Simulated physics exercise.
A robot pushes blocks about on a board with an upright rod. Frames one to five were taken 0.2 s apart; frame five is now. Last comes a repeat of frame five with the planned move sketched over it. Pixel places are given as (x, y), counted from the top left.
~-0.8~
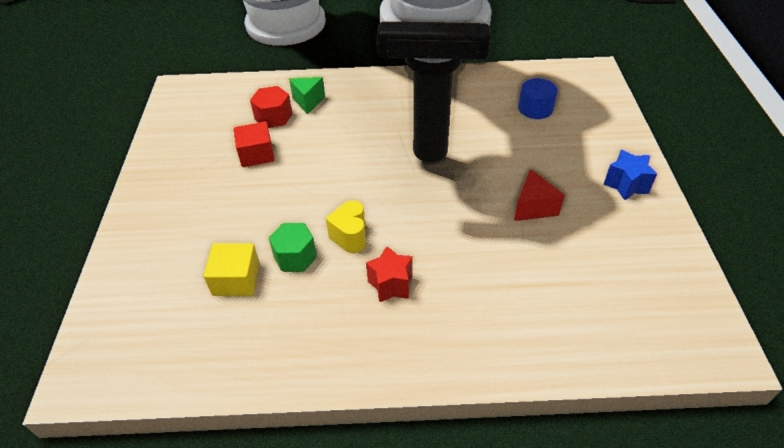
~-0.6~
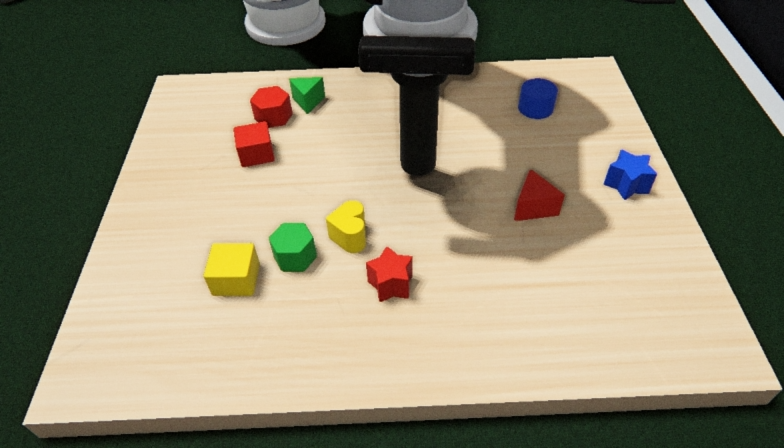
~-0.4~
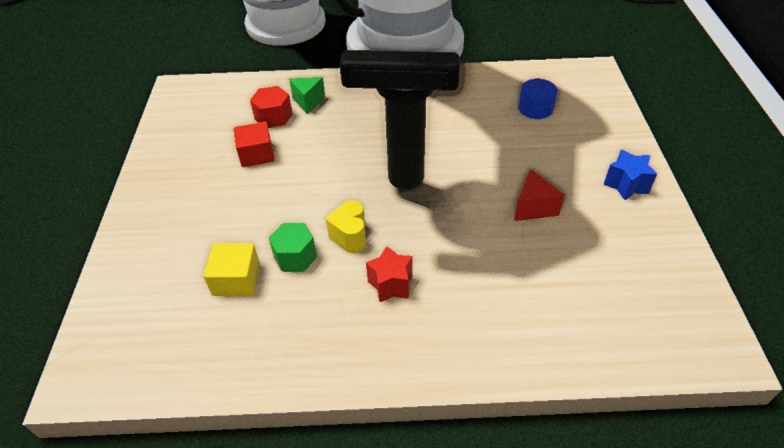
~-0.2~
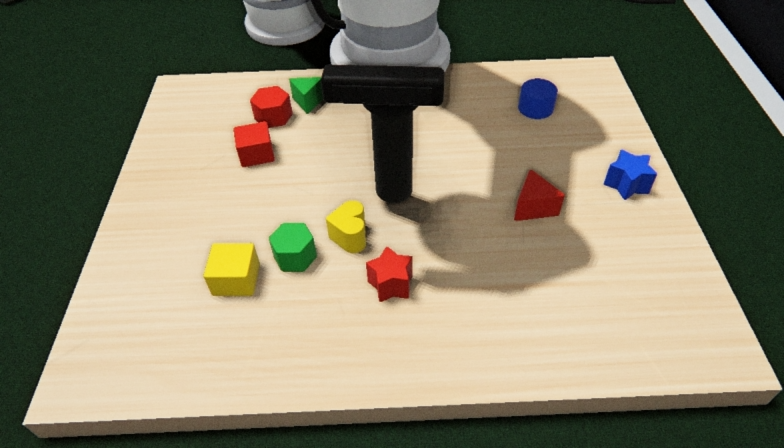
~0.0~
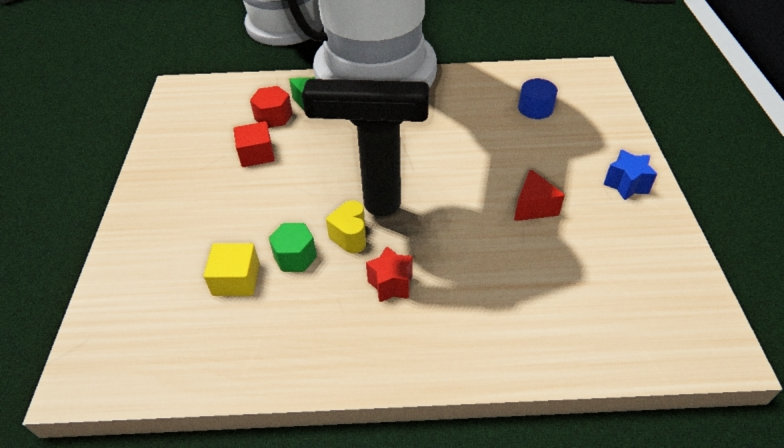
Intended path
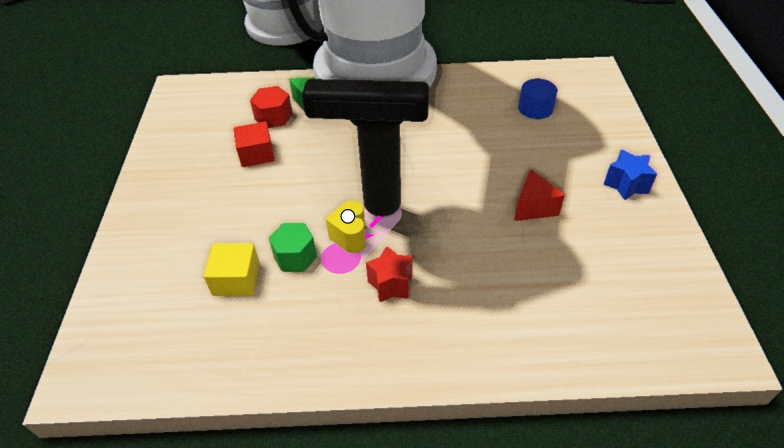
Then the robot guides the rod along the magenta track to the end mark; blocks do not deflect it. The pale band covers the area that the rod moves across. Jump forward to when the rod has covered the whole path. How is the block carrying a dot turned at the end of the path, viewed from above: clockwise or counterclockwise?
Anticlockwise.
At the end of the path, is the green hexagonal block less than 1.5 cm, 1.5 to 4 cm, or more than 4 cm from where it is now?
Between 1.5 and 4 cm.
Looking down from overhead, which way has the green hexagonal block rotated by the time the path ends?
Its rotation is clockwise.
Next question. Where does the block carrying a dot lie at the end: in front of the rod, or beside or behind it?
Still in front.
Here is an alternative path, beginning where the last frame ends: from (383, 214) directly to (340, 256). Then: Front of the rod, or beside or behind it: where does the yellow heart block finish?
I think it holds its spot in front.
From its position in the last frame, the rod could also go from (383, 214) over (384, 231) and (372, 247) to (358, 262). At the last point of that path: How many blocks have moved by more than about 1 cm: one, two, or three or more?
There will be one block displaced.
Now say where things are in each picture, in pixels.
The first frame shows rod tip (430, 152); block tops, green hexagonal block (291, 237); yellow heart block (348, 216); red star block (390, 265).
The second frame shows rod (418, 165); blocks unchanged.
The third frame shows rod (406, 179); blocks unchanged.
The fourth frame shows rod (394, 191); blocks unchanged.
The fifth frame shows rod (382, 204); green hexagonal block (291, 237); yellow heart block (348, 216); red star block (390, 265).
Path on the board, straight from (383, 214) to (341, 258); the dot is on the yellow heart block.
The first path, step by step. Halfway along, rod (362, 226); green hexagonal block (283, 241); yellow heart block (326, 236).
At the end, rod (340, 248); green hexagonal block (272, 247), turned 35° clockwise; yellow heart block (307, 259), turned 25° anticlockwise; red star block in place.
